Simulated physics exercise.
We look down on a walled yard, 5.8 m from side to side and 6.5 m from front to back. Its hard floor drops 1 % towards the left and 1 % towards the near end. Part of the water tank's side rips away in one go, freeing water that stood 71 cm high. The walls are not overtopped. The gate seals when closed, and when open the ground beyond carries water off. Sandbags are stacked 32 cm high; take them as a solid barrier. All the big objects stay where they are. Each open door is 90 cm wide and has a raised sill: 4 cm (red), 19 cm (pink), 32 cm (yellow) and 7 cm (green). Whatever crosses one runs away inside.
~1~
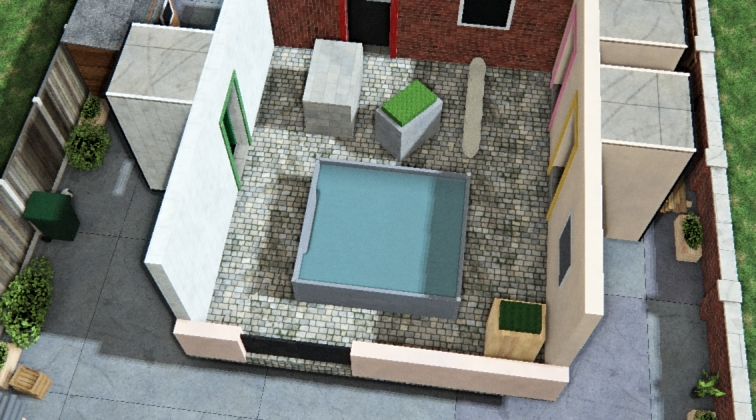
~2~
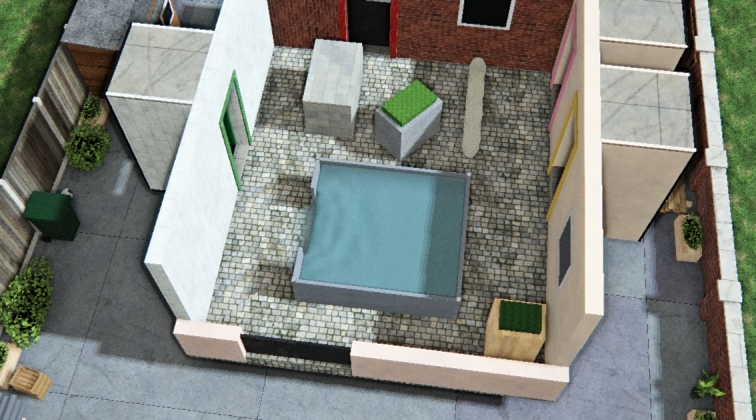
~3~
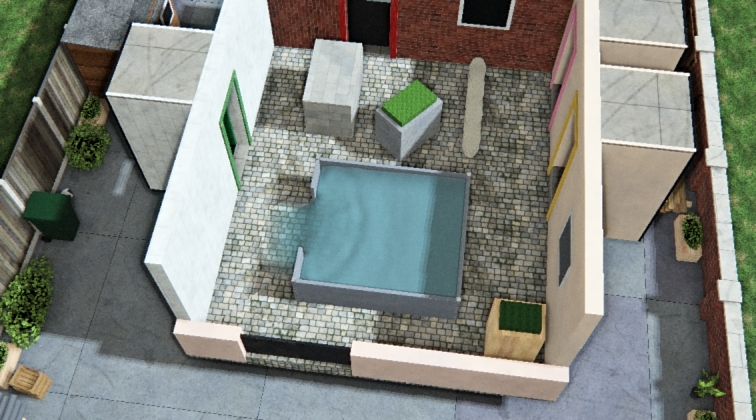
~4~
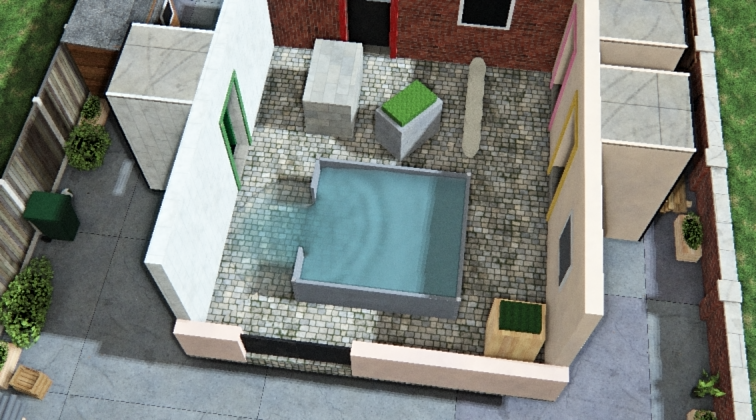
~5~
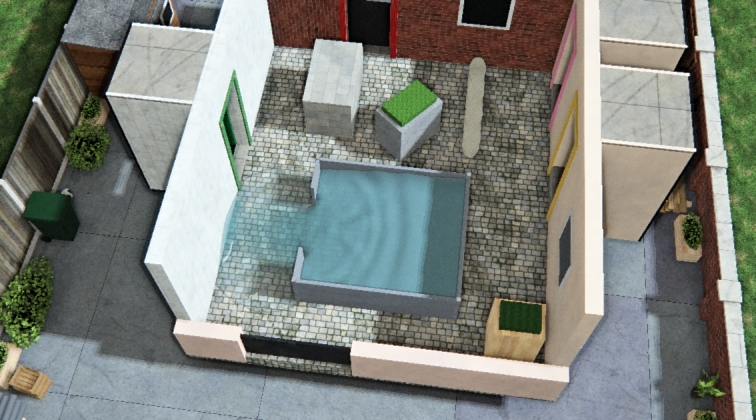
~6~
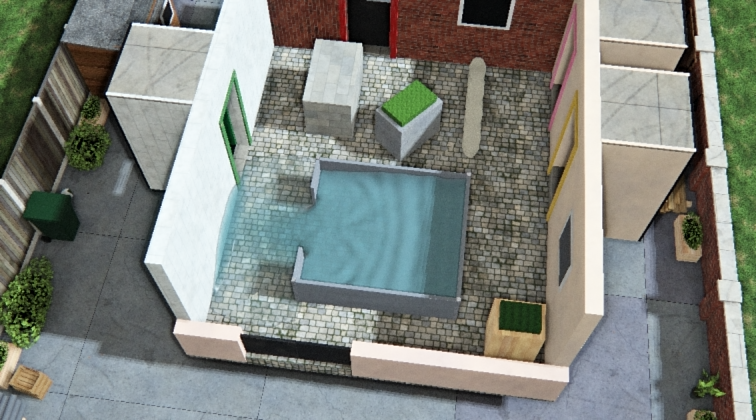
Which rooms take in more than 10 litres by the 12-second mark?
The water let in: At the red door it exceeds the limit; at the pink door it keeps below the limit; at the yellow door it keeps below the limit; at the green door it goes over the limit.
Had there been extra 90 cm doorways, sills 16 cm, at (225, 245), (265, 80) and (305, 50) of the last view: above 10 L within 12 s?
In turn: Above, past it, above.
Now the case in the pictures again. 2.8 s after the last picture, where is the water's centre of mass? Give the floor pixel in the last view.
At about (343, 236).
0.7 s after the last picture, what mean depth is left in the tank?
About 53 cm.
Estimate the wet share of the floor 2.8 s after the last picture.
About 55 per cent.
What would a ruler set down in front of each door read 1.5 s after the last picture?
In cm: Red 0, pink 0, yellow 0, green 20.
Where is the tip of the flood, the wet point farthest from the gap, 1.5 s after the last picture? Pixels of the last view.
At about (274, 51).
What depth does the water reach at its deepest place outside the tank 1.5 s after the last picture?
Up to some 54 cm.
Then, 0.7 s after the last picture water covers 20 % of the floor and is deepest (59 cm) near (203, 338); red door not reached, pink door not reached, yellow door not reached, green door 20 cm at the sill, 15 L in.
Then, 1.5 s after the last picture water covers 35 % of the floor and is deepest (54 cm) near (205, 328); red door not reached, pink door not reached, yellow door not reached, green door 20 cm at the sill, 64 L in.
Then, 2.8 s after the last picture water covers 55 % of the floor and is deepest (39 cm) near (203, 338); red door 7 cm at the sill, 0 L in, pink door not reached, yellow door not reached, green door 15 cm at the sill, 130 L in.
Then, 6.3 s after the last picture water covers 95 % of the floor and is deepest (26 cm) near (415, 364); red door 7 cm at the sill, 22 L in, pink door 9 cm at the sill, 0 L in, yellow door 8 cm at the sill, 0 L in, green door 11 cm at the sill, 202 L in.
Then, 11.3 s after the last picture water covers 95 % of the floor and is deepest (18 cm) near (297, 349); red door 10 cm at the sill, 72 L in, pink door 14 cm at the sill, 0 L in, yellow door 11 cm at the sill, 0 L in, green door 10 cm at the sill, 246 L in.
